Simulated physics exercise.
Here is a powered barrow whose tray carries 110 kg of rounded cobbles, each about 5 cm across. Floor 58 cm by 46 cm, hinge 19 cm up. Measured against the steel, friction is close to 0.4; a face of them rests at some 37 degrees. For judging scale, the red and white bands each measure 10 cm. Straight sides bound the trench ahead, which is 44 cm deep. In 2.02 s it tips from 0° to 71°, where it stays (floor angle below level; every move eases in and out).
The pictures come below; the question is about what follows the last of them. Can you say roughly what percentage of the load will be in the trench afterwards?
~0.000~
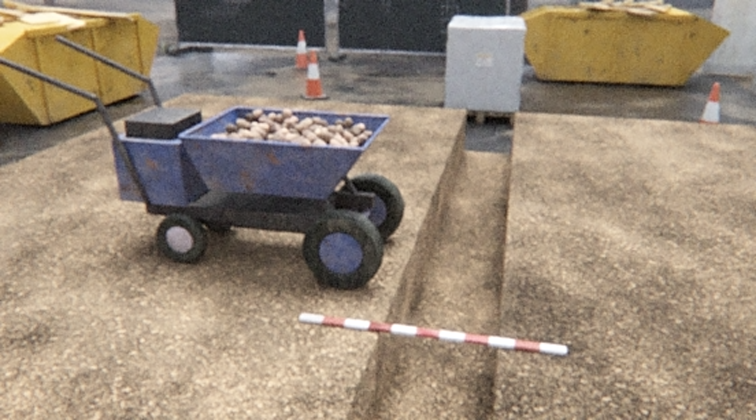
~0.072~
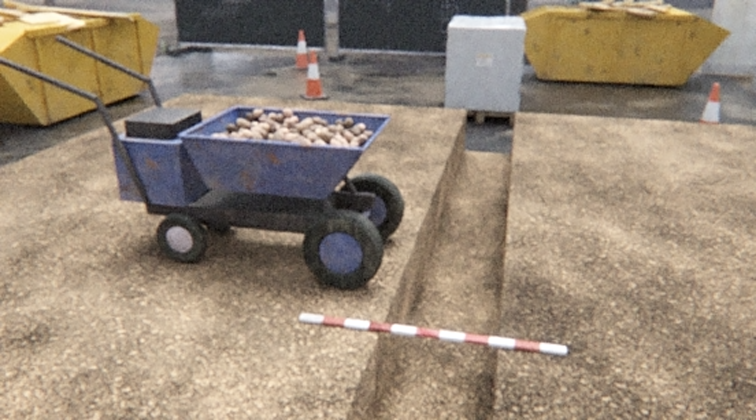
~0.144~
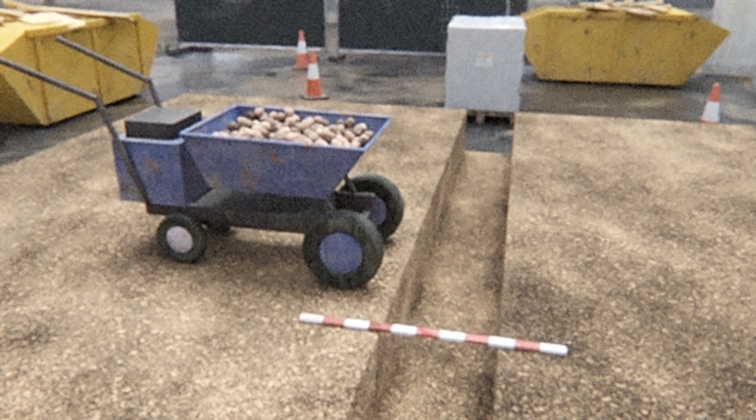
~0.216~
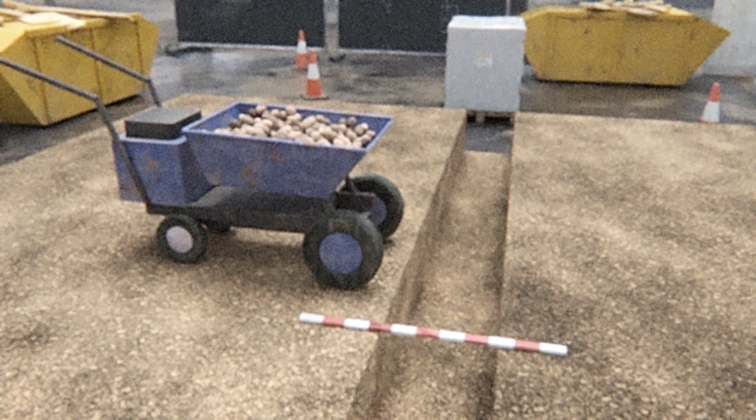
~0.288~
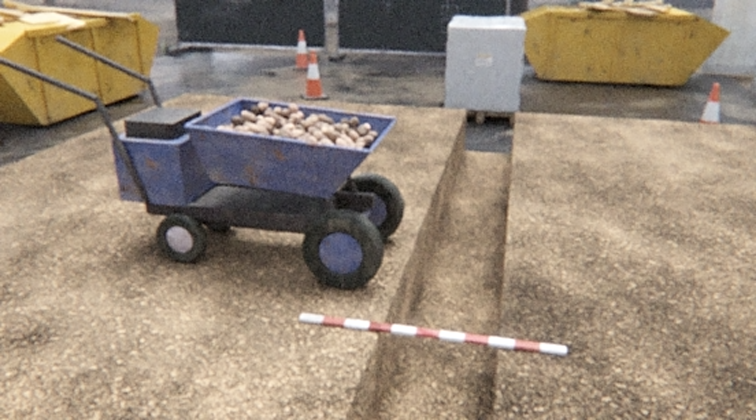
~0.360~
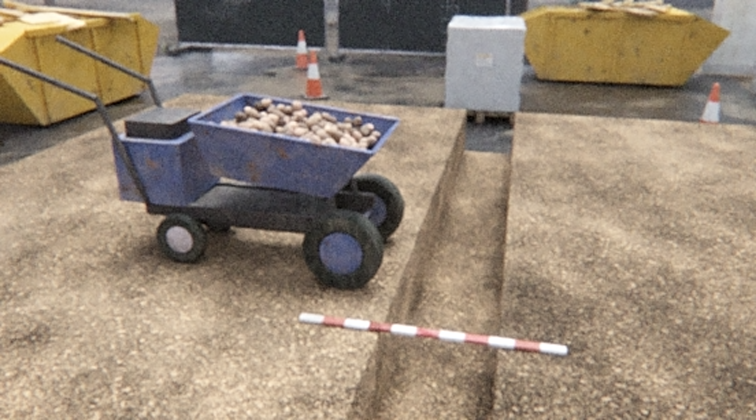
Roughly 76 per cent, I would say.
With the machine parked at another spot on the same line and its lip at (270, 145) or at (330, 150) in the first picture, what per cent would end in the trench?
90 % and 100 %.
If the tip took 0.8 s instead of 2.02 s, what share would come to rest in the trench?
My guess is near 50 percent.
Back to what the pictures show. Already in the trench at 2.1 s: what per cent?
Roughly 40% by that time.
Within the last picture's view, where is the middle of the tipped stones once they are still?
Their middle is at about (478, 338).
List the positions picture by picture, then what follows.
Lip at (362, 150), floor tilted 0°, highest stones at (289, 122), in the first frame.
The tray is at 0°, its lip at (362, 150); the top of the load is at (279, 122); the stones move at 0.1 m/s on average, in the second frame.
Lip at (364, 151), floor tilted 1°, highest stones at (272, 120); the stones move at 0.1 m/s on average, in the third frame.
The tray is at 2°, its lip at (366, 151); the top of the load is at (269, 118); the stones move at 0.2 m/s on average, in the fourth frame.
Lip at (369, 153), floor tilted 4°, highest stones at (269, 114); the stones move at 0.2 m/s on average, in the fifth frame.
The tray is at 6°, its lip at (373, 154); the top of the load is at (271, 110); the stones move at 0.3 m/s on average, in the sixth frame.
After 1.5 s the floor is at 60°; 99 % in the tray, 1 % in the trench; the foremost stones are at (464, 199).
After 2.1 s the floor is at 71°; 42 % in the tray, 38 % in the trench, 20 % past the trench; the foremost stones are at (588, 276).
After 2.5 s the floor is at 71°; 20 % in the tray, 55 % in the trench, 25 % past the trench; the foremost stones are at (621, 279).
After 4.4 s the floor is at 71°; 0 % in the tray, 76 % in the trench, 24 % past the trench; the foremost stones are at (625, 269).
